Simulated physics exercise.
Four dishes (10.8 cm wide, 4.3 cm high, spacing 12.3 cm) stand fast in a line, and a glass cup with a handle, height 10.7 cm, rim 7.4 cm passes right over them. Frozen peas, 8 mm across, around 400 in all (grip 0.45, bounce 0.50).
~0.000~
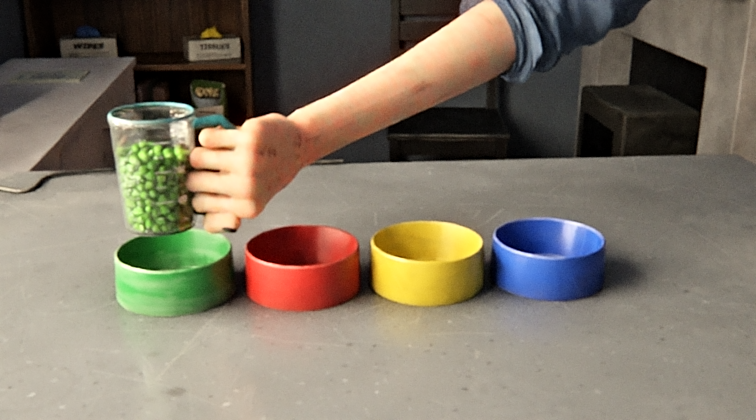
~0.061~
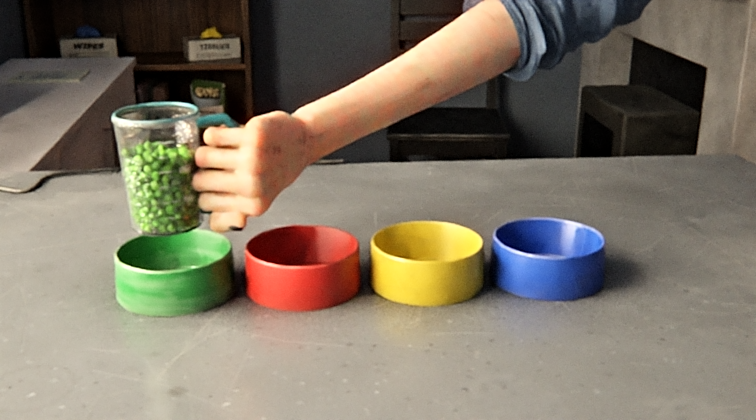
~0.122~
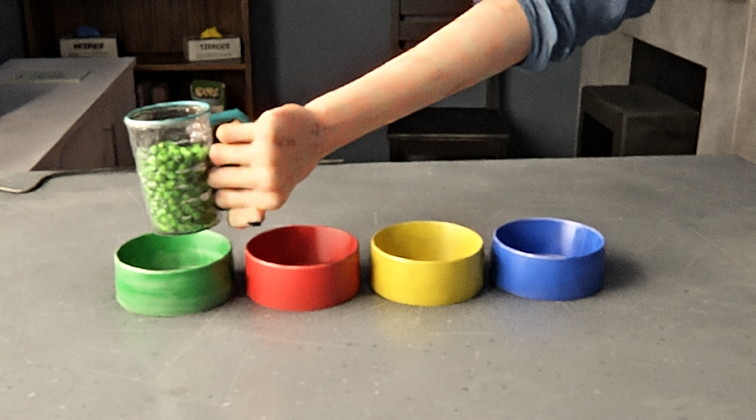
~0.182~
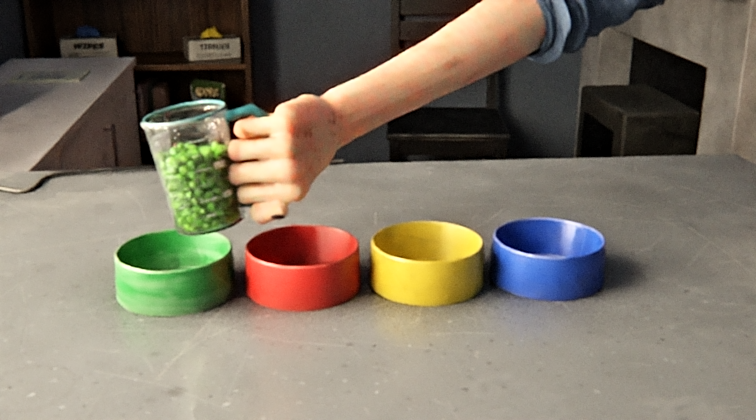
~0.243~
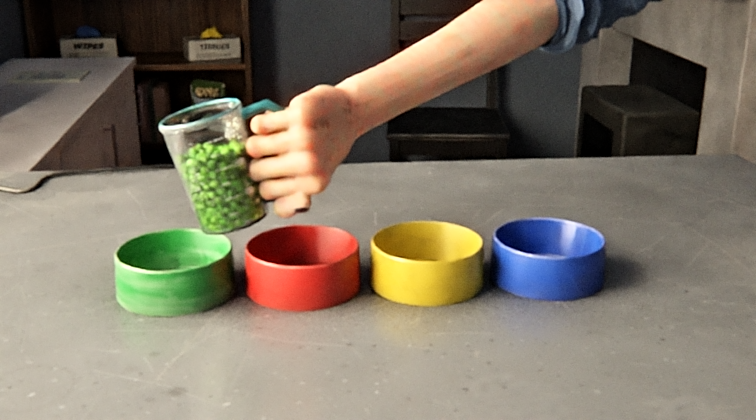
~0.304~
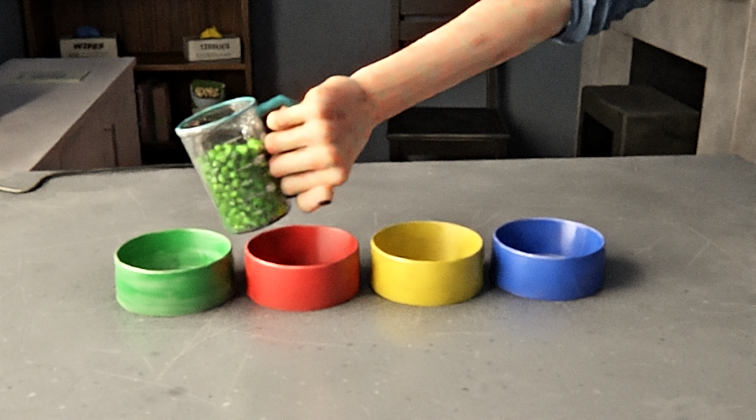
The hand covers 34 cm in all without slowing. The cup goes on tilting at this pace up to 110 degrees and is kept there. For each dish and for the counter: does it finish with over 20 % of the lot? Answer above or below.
Red dish: Below; blue dish: Below; green dish: Below; yellow dish: Above; on the counter: Below.
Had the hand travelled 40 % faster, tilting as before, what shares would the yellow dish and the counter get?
In that case yellow 100; counter 0.
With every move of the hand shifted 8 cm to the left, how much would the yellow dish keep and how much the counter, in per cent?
Then: Yellow 0, counter 40.
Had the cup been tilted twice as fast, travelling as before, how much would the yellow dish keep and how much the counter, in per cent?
Then: Yellow 80; counter 10.
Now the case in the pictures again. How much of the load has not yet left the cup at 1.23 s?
Some 100 per cent of the load.
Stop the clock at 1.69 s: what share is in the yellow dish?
About 50 per cent by then.
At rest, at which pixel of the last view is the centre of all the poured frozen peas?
Around (427, 260).
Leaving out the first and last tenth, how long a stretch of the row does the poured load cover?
Roughly 6 cm.
After 0.86 s, tilt 62 degrees; cup holds 100 %.
Then, at 1.23 s, tilt 91 degrees; cup holds 100 %.
After 1.69 s, tilt 110 degrees; cup holds 50 %, yellow 50 %.
In the end, at 2.8 s, red 0 %, blue 0 %, green 0 %, yellow 100 %, counter 0 %.
